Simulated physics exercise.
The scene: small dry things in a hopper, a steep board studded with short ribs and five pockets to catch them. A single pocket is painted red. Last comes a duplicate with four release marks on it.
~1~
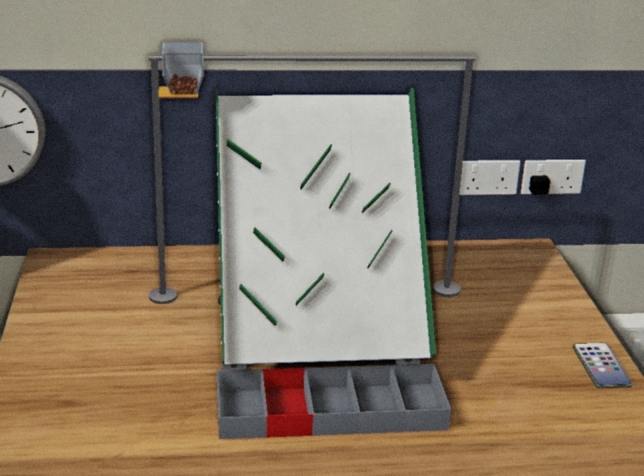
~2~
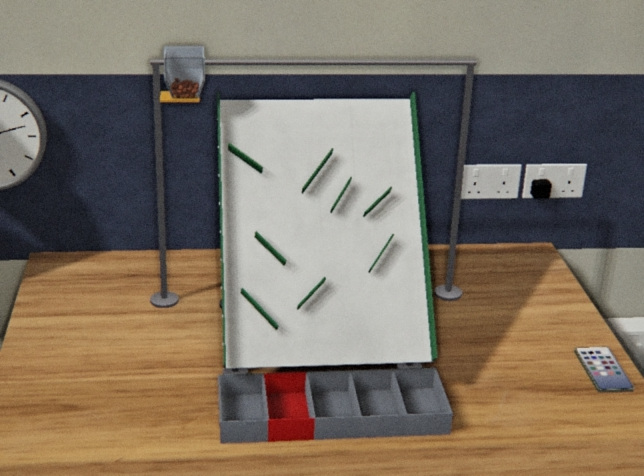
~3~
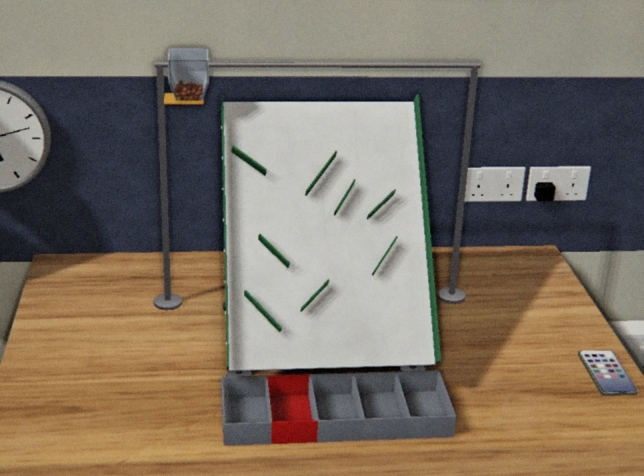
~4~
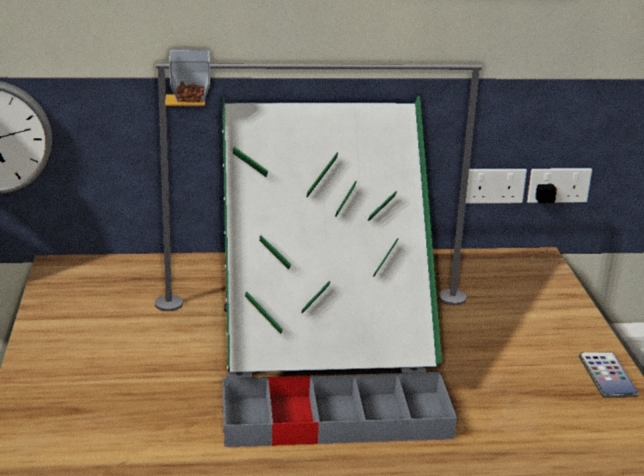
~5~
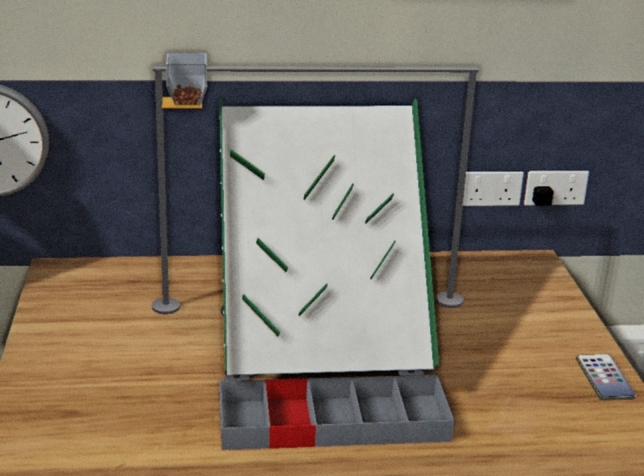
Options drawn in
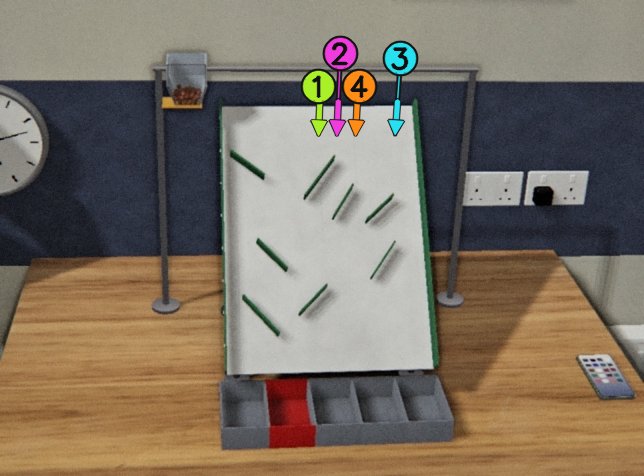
A steep white board with short green ribs stood on a wooden table above five pockets, one painted red, while the small hopper of brown bits at upper left stayed still; only the view shifted slightly.
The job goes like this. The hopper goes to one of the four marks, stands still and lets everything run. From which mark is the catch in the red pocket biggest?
Mark 1.
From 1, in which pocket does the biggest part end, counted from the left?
The second from the left.
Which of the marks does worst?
3.
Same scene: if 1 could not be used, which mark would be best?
Mark 2.
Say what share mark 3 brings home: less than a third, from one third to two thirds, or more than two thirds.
It is less than a third.
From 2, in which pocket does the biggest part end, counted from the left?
The second.
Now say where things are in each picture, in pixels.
Hopper at (184, 82), clay pellets, door shut, in the first frame.
Ribs (229, 143) to (263, 168), (303, 188) to (333, 148), (332, 208) to (351, 177), in the second frame.
Ribs (369, 214) to (396, 189), (259, 234) to (289, 263), (375, 271) to (397, 236), in the third frame.
Ribs (246, 292) to (282, 330), (303, 309) to (330, 281), in the fourth frame.
Red pocket at (292, 435), number 2 of 5 from the left, in the fifth frame.
On the marked copy, mark 1 meets the board at (318, 130); mark 2 meets the board at (337, 130); mark 3 meets the board at (395, 129); mark 4 meets the board at (355, 130).
For mark 1, most in the red pocket, a small part in other pockets.
For mark 2, about two thirds in the red pocket, about a third in other pockets, a stray few held on the board.
For mark 3, a stray few in the red pocket, most in other pockets, a small part outside the box.
For mark 4, about a third in the red pocket, about half in other pockets, a stray few held on the board, a stray few outside the box.
